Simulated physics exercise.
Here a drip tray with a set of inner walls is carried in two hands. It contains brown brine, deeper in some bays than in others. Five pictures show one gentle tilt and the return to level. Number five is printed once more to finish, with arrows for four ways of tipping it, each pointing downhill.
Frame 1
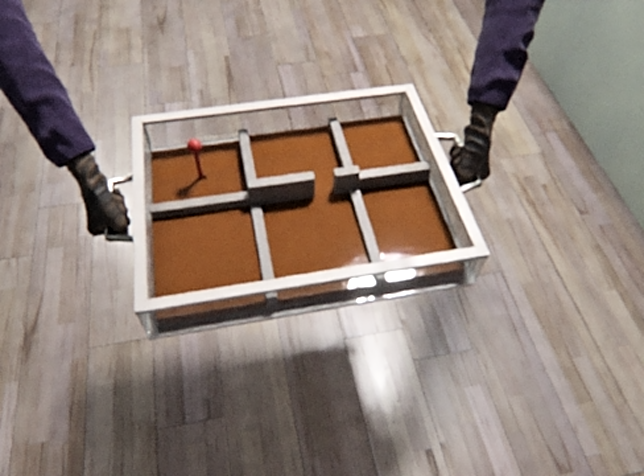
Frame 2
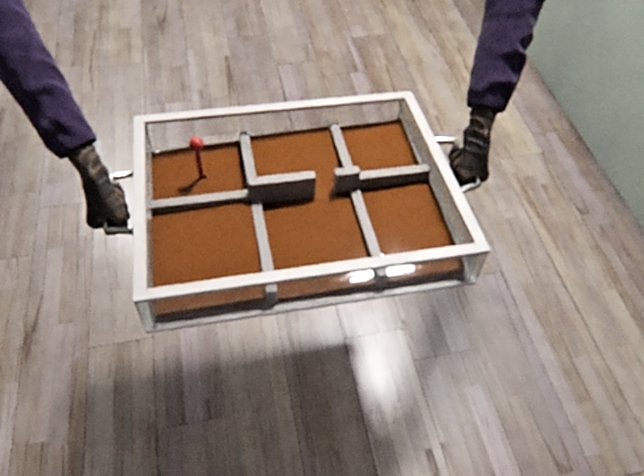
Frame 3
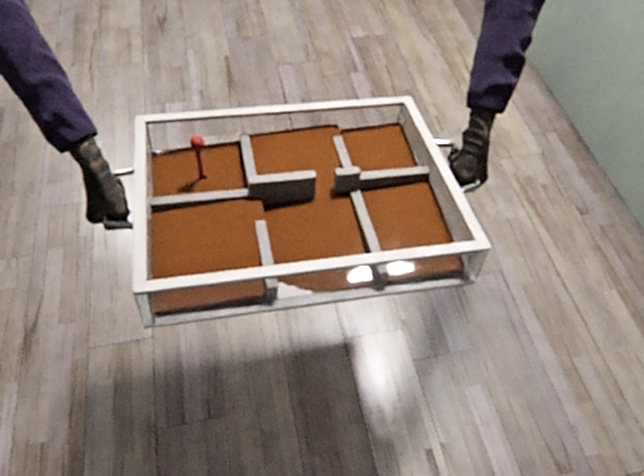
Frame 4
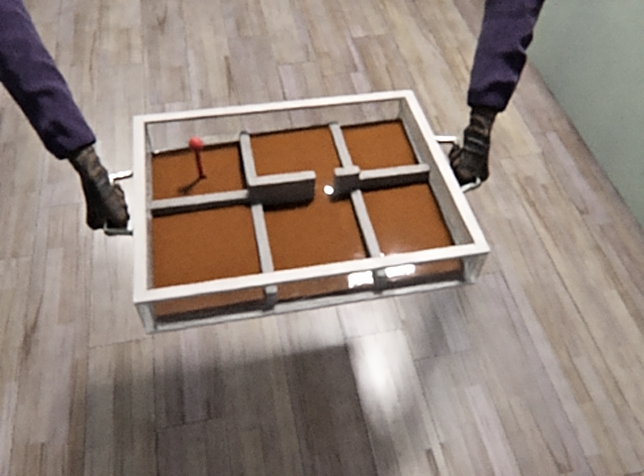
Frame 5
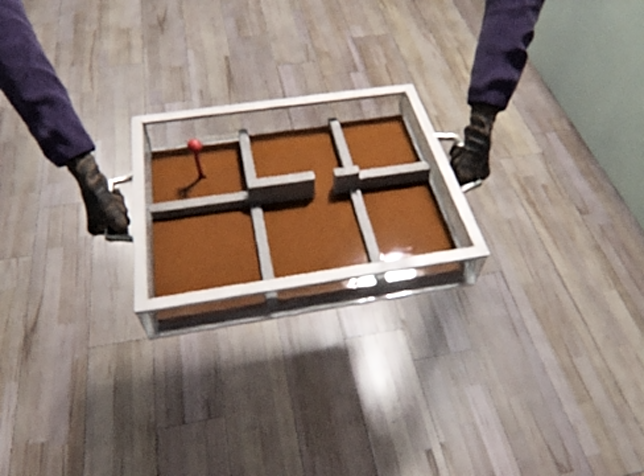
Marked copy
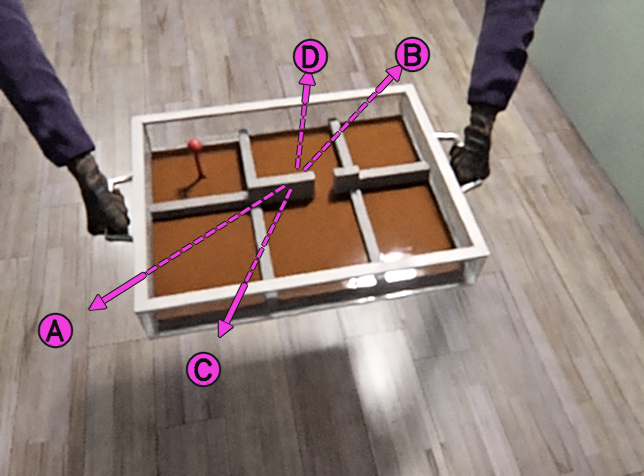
Two dark-gloved hands in purple sleeves hold a pale-rimmed, clear-sided tray above a grey-brown plank floor, seen from above, with a greenish wall at upper right. Brown liquid lies between grey inner walls, and a red-topped peg stands in the back left bay. The tray tilts slightly down to the back right, liquid runs over inner walls, then the tray levels again, while the view stays still.
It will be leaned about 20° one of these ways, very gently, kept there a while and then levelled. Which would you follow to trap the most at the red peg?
Use arrow D.
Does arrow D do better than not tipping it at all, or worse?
Arrow D is better.
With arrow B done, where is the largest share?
That is the back right bay.
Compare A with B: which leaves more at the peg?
That is arrow A.
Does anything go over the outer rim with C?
Yes.
In magenta, A ends at (94, 306); B ends at (398, 68); C ends at (221, 331); D ends at (308, 74).
With A, about 13 % of the liquid ends in the peg's bay; about 20 % goes over the rim.
With B, about 6 % of the liquid ends in the peg's bay; about 30 % goes over the rim.
With C, about 7 % of the liquid ends in the peg's bay; about 20 % goes over the rim.
With D, about 19 % of the liquid ends in the peg's bay; about 1 % goes over the rim.
